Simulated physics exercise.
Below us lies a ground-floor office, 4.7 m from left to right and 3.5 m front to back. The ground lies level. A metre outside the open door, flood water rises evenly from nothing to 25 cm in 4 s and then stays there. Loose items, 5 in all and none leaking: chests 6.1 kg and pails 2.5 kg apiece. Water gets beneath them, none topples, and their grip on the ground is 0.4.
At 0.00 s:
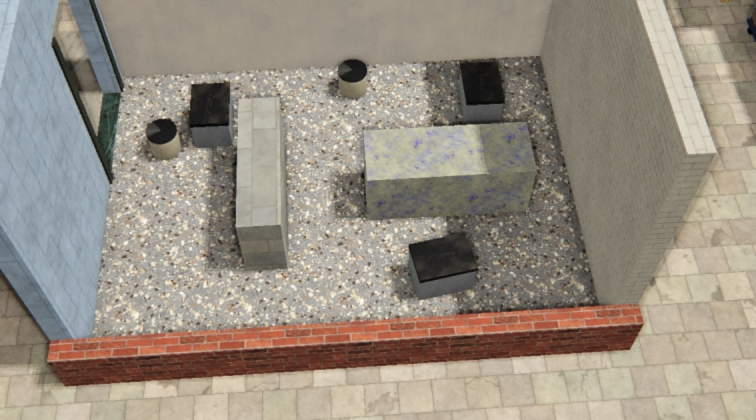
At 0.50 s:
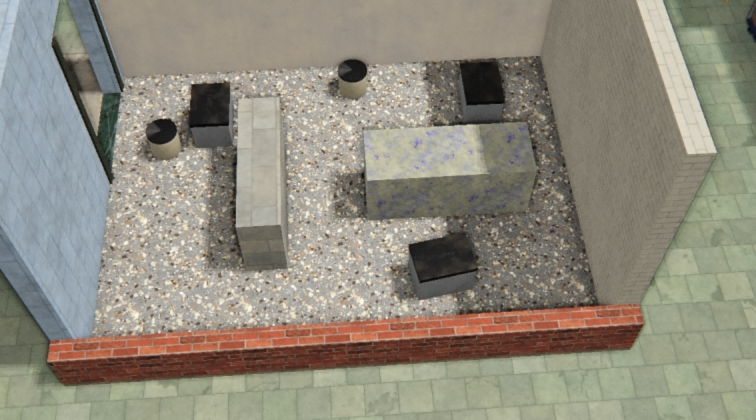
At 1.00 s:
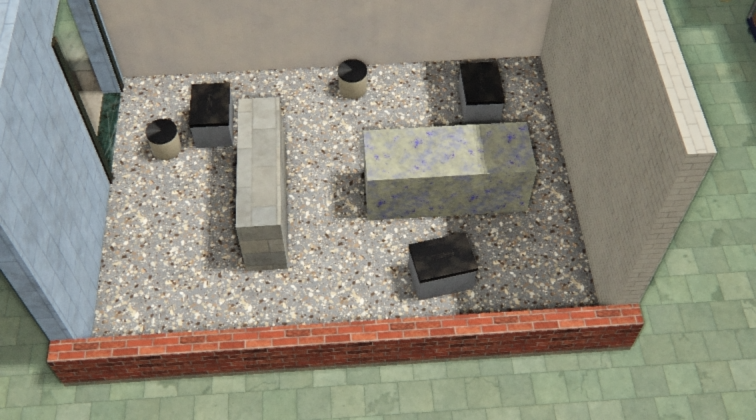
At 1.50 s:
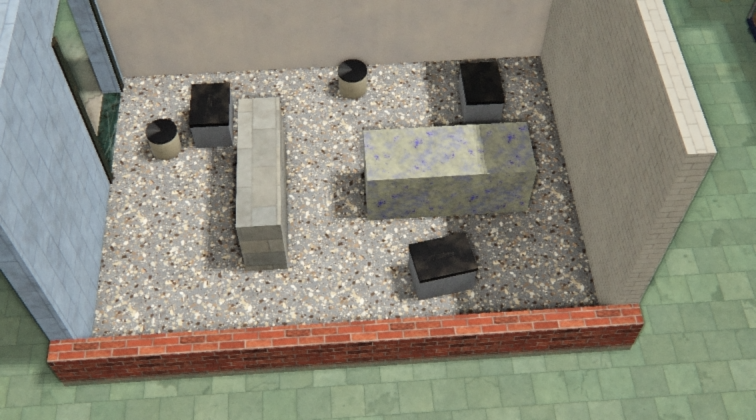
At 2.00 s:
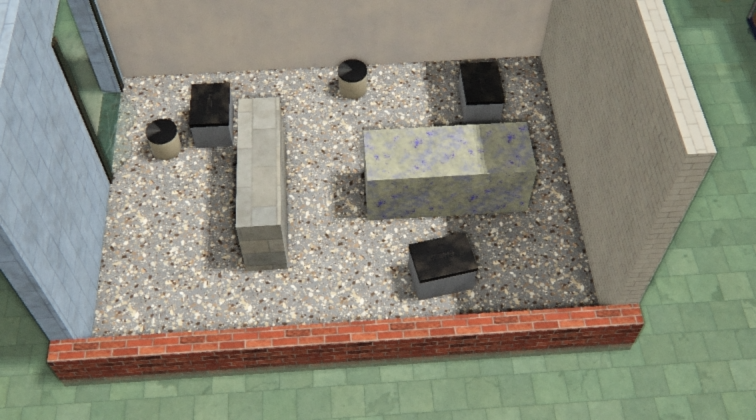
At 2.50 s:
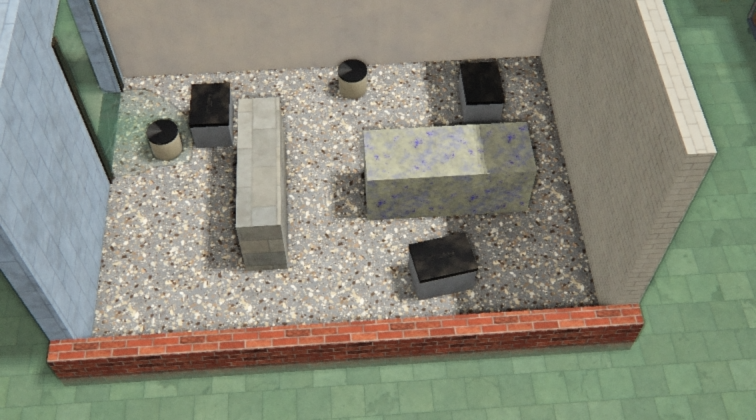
At the start, dark-topped chests and two small pails stand around two long blocks in a speckled-floored room, with pale paving outside. Greenish water then spreads over the paving and deepens in tint, and finally a thin patch creeps in at the left doorway, while nothing inside shifts.
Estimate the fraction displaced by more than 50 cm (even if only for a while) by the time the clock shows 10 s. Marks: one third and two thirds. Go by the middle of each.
Share: Two thirds or above.
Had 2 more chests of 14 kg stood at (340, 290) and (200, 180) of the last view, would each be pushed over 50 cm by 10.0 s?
In that order: Short of it, more.
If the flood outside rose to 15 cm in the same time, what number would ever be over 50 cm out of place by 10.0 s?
Then 4.
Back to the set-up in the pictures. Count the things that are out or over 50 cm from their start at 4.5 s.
By then 2.
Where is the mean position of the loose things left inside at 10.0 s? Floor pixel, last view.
Around (422, 205).
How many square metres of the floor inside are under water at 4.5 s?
Roughly 5.5 m2.
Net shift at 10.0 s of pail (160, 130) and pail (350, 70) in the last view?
In turn: 80 cm, 200 cm.
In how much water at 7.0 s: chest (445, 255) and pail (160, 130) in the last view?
About 1 and 7 cm.
After 3.5 s 1 of 5 are over 50 cm from their spots; 0 afloat.
After 4.5 s 2 of 5 are over 50 cm from their spots; 0 afloat.
After 7.0 s 4 of 5 are over 50 cm from their spots; 4 afloat.
After 10.0 s 4 of 5 are over 50 cm from their spots, and 4 have been at some point; 5 afloat.
